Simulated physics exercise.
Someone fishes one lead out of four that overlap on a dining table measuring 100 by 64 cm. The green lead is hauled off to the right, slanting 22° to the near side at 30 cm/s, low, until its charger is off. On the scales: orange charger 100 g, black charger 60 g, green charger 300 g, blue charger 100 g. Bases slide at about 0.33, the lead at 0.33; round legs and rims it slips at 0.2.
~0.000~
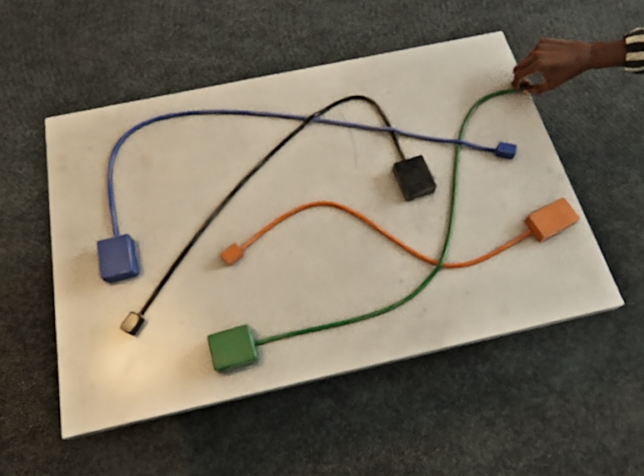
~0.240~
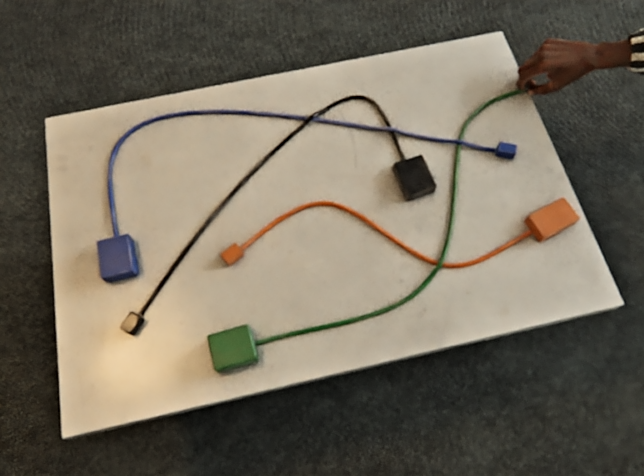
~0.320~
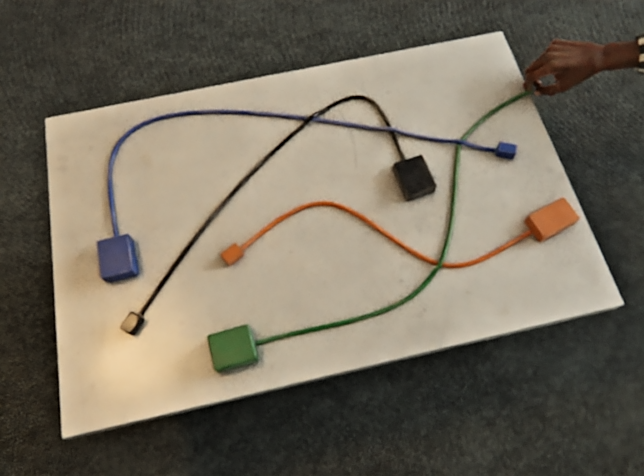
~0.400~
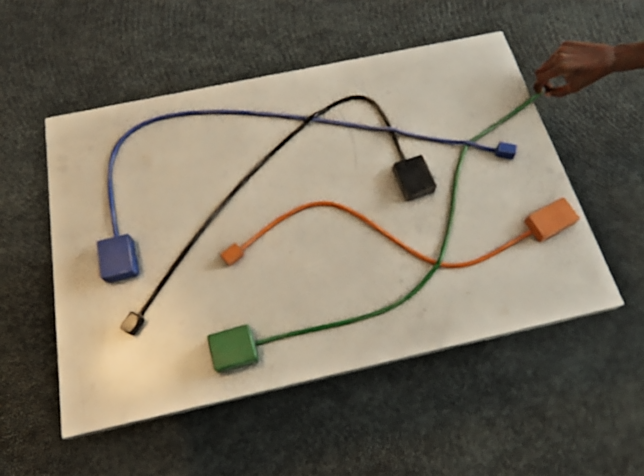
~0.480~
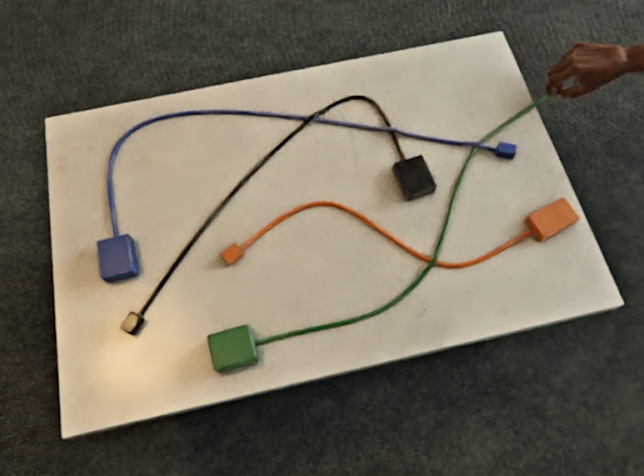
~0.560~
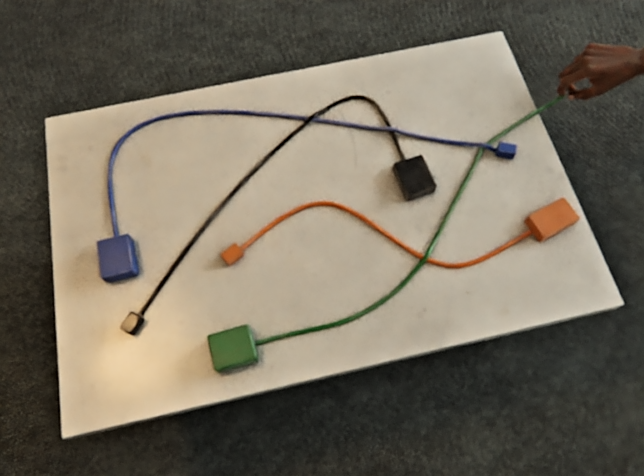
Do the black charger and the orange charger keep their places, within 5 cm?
The black charger hardly stirs, the orange charger hardly stirs.
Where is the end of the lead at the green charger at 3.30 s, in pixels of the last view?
Near (567, 190).
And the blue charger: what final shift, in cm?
Blue charger 0 cm.
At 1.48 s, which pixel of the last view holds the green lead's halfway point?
Around (514, 181).
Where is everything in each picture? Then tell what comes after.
The first frame shows shows, black charger (415, 174); orange charger (555, 217); crossings (311, 118) black over blue, (395, 131) blue over black, (441, 262) green over orange, (459, 142) blue over green; green lead runs through (458, 157) (449, 238) (396, 305) (310, 330); grip (520, 90).
In the second frame, shows, green lead runs through (449, 238) (310, 330); grip (525, 90).
In the third frame, shows, green lead runs through (449, 238) (310, 330); grip (532, 91).
In the fourth frame, shows, green lead runs through (448, 236) (310, 330); grip (542, 92).
In the fifth frame, shows, green lead runs through (445, 232) (310, 330); grip (553, 94).
The sixth frame shows shows, black charger (415, 174); orange charger (555, 217); green lead runs through (480, 154) (443, 225) (391, 295) (310, 330); grip (565, 95).
By 1.5 s, the green lead's tail end at (330, 283); green charger 17 cm off its start, blue plug 8 cm off its start.
By 2.4 s, the green lead's tail end at (446, 228); green charger 40 cm off its start, blue plug 13 cm off its start, orange plug 2 cm off its start.
By 3.3 s, the green lead's tail end at (567, 190); green charger 66 cm off its start at (553, 188), blue plug 17 cm off its start at (582, 196), orange plug 2 cm off its start at (243, 253).
By 4.2 s, the green lead has left the top; green charger over the edge, blue plug over the edge, orange plug 2 cm off its start.
By 4.7 s, the green lead has left the top; orange charger 1 cm off its start at (557, 220), black charger 0 cm off its start at (415, 174), green charger over the edge, blue plug over the edge.
